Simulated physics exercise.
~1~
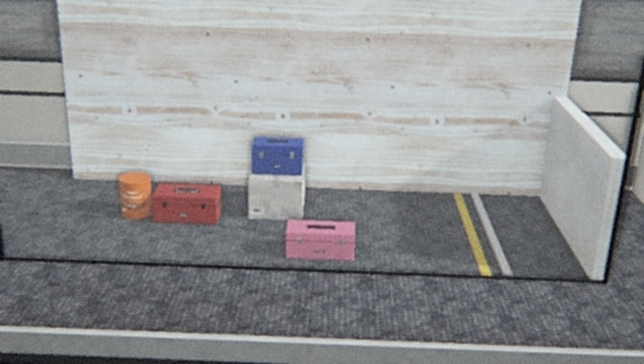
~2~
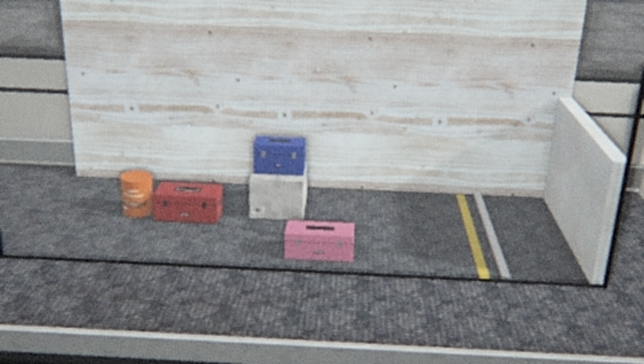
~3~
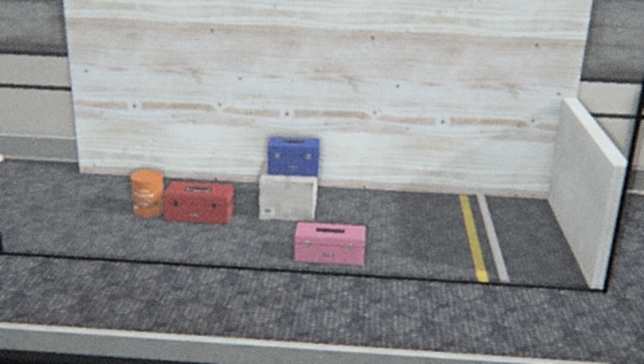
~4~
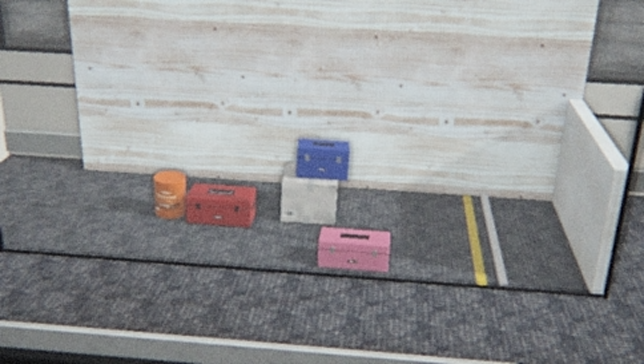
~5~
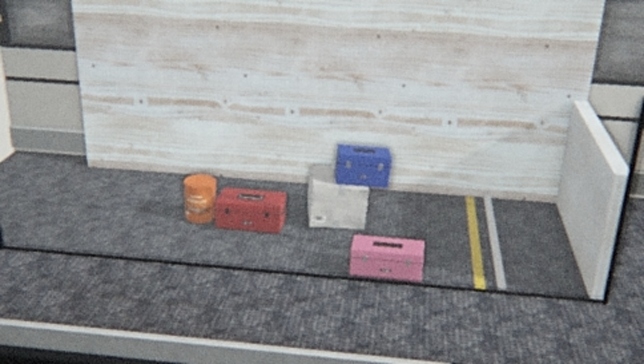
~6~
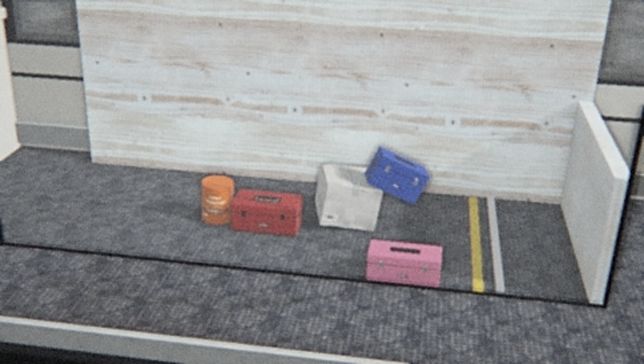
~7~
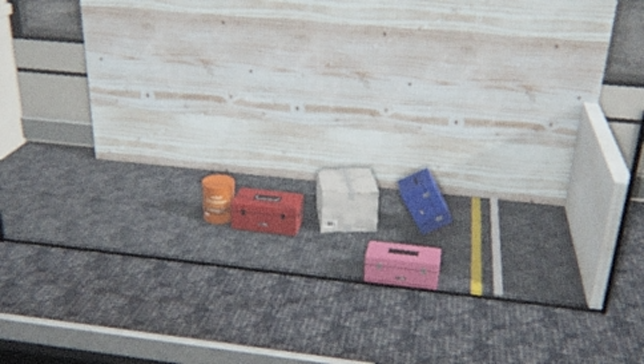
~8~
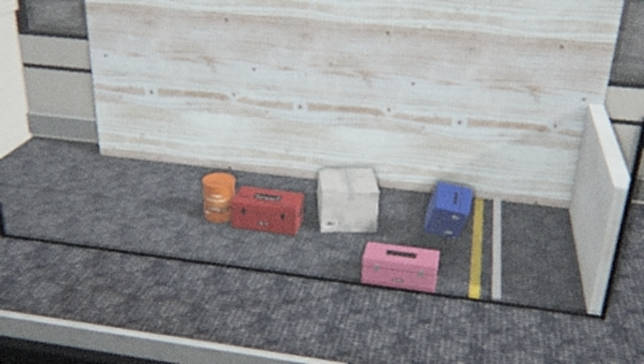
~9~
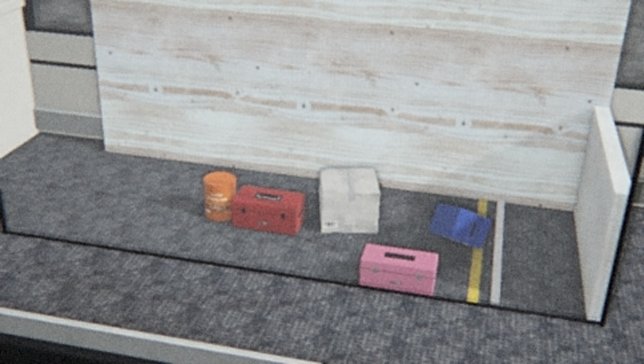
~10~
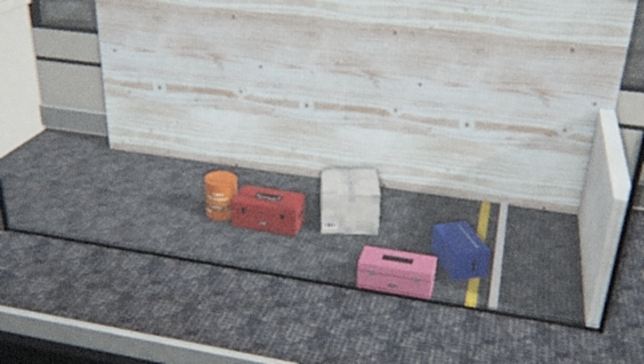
In a carpeted bay with a pale wooden back wall, a bucket, three toolboxes and a white carton slid right together, then the blue toolbox tumbled off the carton and came to rest by the yellow line without passing it.
